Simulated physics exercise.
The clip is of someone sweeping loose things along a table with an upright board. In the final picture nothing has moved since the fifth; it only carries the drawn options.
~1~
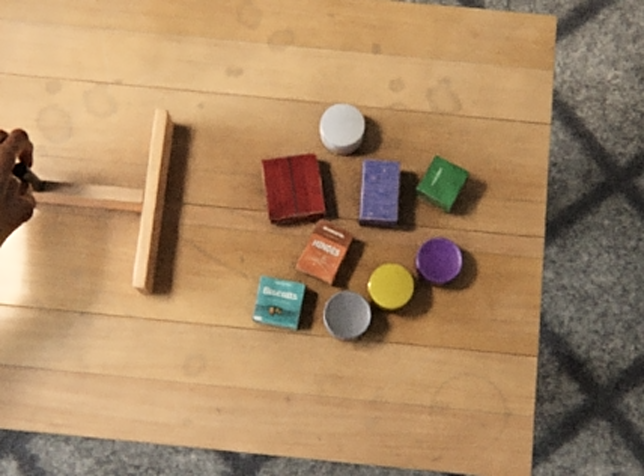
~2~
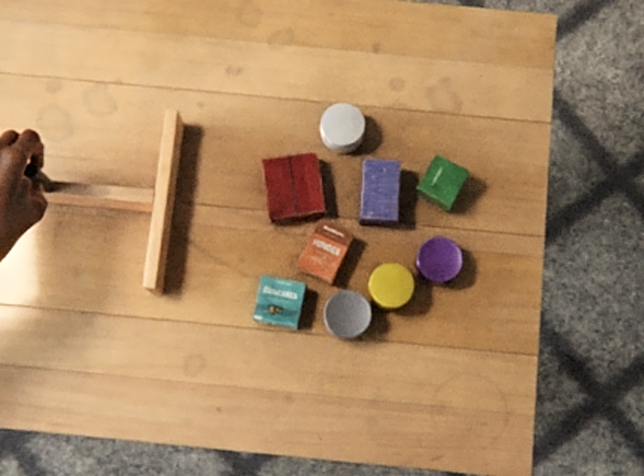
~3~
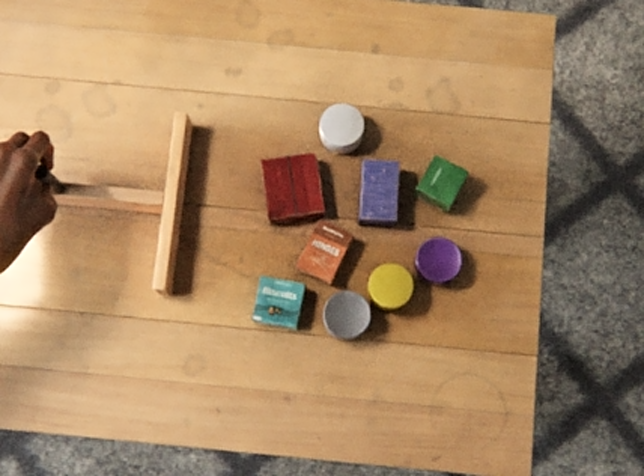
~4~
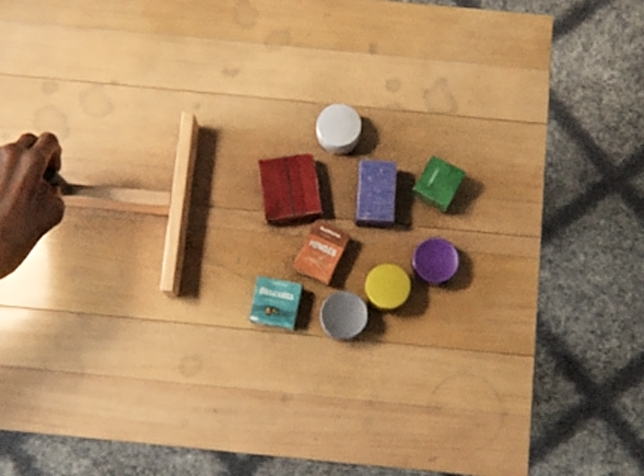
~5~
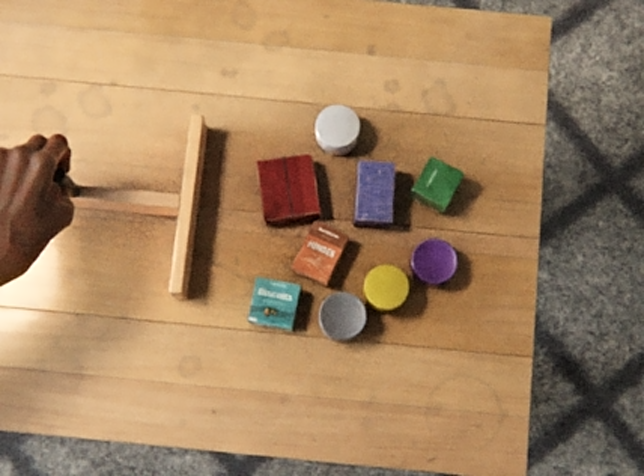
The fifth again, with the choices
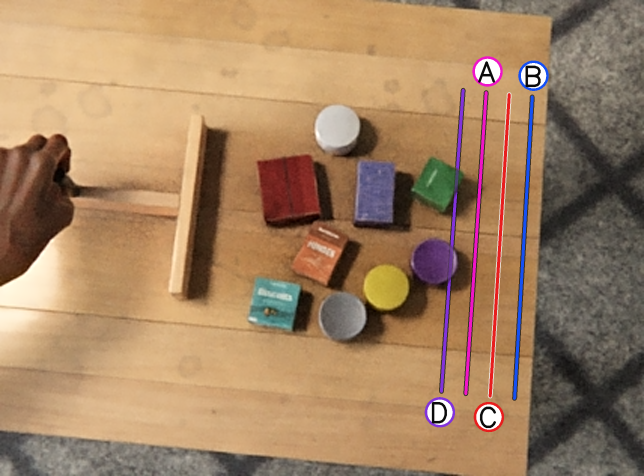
A hand slides an upright wooden board slightly right toward a group of small boxes and round containers.
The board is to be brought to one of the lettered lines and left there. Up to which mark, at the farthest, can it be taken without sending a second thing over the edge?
Stop at D.
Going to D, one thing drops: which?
The green packet goes over.
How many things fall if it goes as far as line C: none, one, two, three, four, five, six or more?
By then, three.
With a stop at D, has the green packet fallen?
Yes.
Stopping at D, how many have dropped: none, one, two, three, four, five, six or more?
By then, one.
On the marked copy, A at (476, 239); B at (524, 243); C at (500, 241); D at (453, 237).
Taking D. A third of the way, board (282, 211); grey jar (349, 319); turquoise packet (304, 307).
Two thirds of the way, board (380, 220); green packet (502, 189); blue block (462, 204).
When it is over, board (452, 227); green packet over the edge; blue block (533, 210); one fallen.
As for the rest, A drops two; B drops six; C drops three.
